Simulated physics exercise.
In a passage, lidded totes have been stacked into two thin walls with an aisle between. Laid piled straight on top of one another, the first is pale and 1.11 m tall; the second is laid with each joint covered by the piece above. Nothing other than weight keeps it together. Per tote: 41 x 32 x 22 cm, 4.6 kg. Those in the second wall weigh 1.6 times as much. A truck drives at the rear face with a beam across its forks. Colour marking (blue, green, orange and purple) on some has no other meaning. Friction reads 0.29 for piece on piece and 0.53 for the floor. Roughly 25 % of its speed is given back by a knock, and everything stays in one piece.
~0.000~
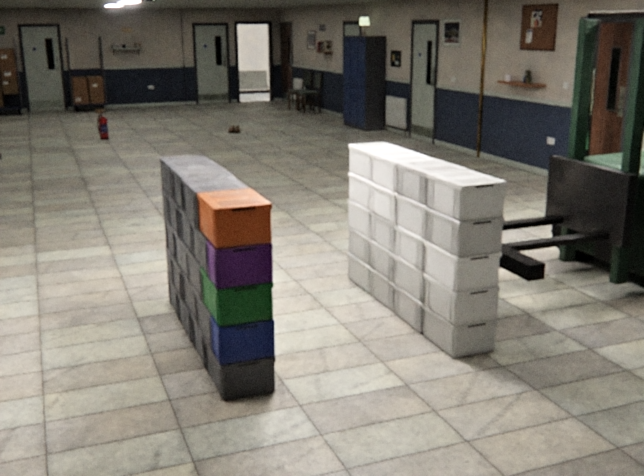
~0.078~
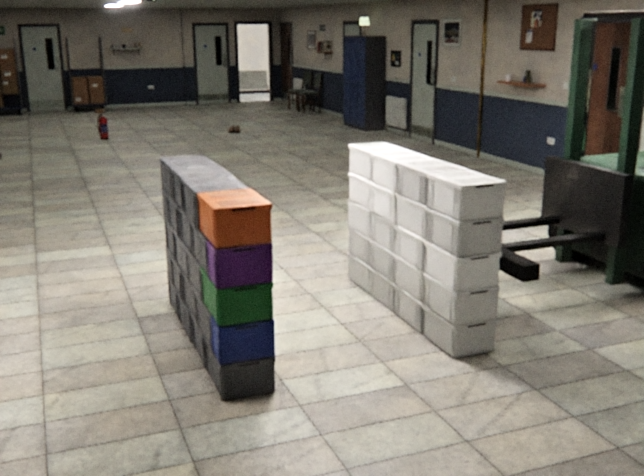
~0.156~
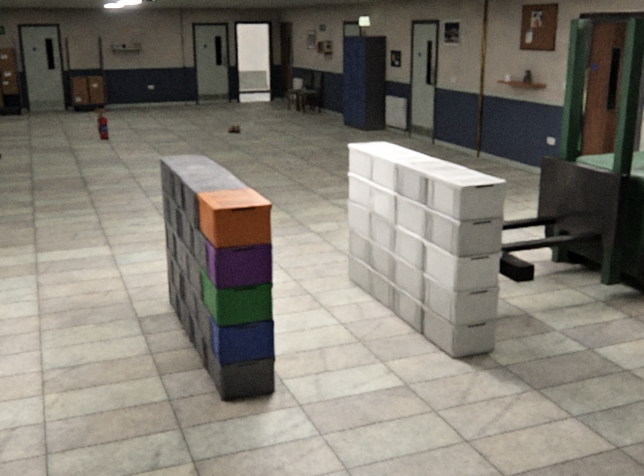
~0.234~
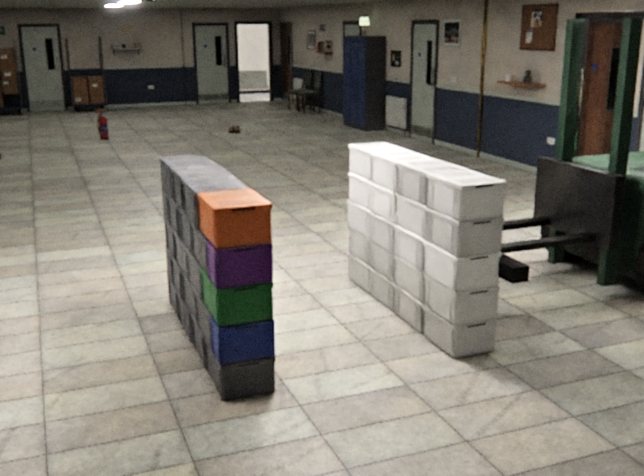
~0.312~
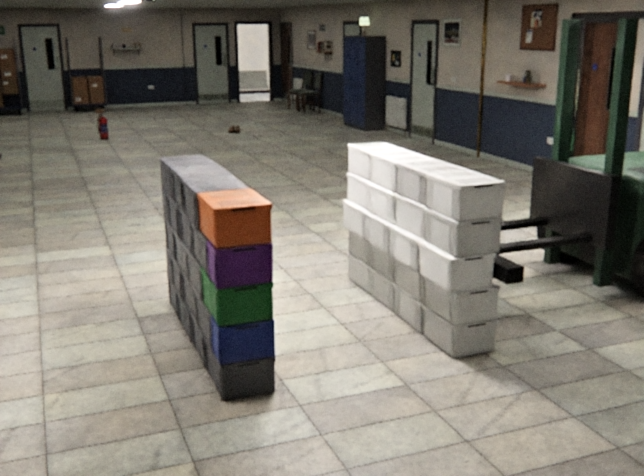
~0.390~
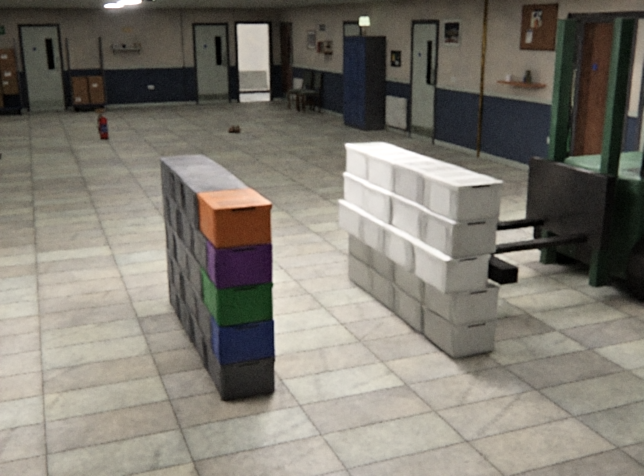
Forklift creeping leftward into the back of a white box wall, nudging its upper rows slightly beside a still dark-grey wall.
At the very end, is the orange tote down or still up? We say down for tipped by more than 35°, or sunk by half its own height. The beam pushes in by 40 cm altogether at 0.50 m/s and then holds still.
At the very end the orange tote is still up.
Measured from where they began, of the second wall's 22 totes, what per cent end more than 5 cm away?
That is 0 per cent.
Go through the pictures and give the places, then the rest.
In the first frame (each place is the centre of the face we see best), beam (536, 273) 11 cm from the wall; orange tote (244, 227); green tote (246, 306); blue tote (248, 343); the others all in place.
In the second frame, beam (530, 273) 7 cm from the wall; orange tote (244, 227).
In the third frame, beam (525, 274) 32 mm from the wall; orange tote (244, 227).
In the fourth frame, beam (519, 275) 7 mm in; orange tote (244, 227).
In the fifth frame, beam (514, 276) 46 mm in; orange tote (244, 227).
In the sixth frame, beam (509, 277) 8 cm in; orange tote (244, 227); green tote (247, 306); blue tote (248, 343); the others all in place.
By 0.84 s, 0 of the pale wall down; none of the 22 totes of the second wall down; orange tote unmoved.
By 1.22 s, 12 of the pale wall down; none of the 22 totes of the second wall down; orange tote unmoved.
When it is over (2.3 s), 13 of the pale wall down; none of the 22 totes of the second wall down, 1 disturbed; orange tote unmoved; purple tote unmoved; blue tote unmoved. In pixels of the last frame, middles, orange tote near (234, 218), purple tote near (240, 262).
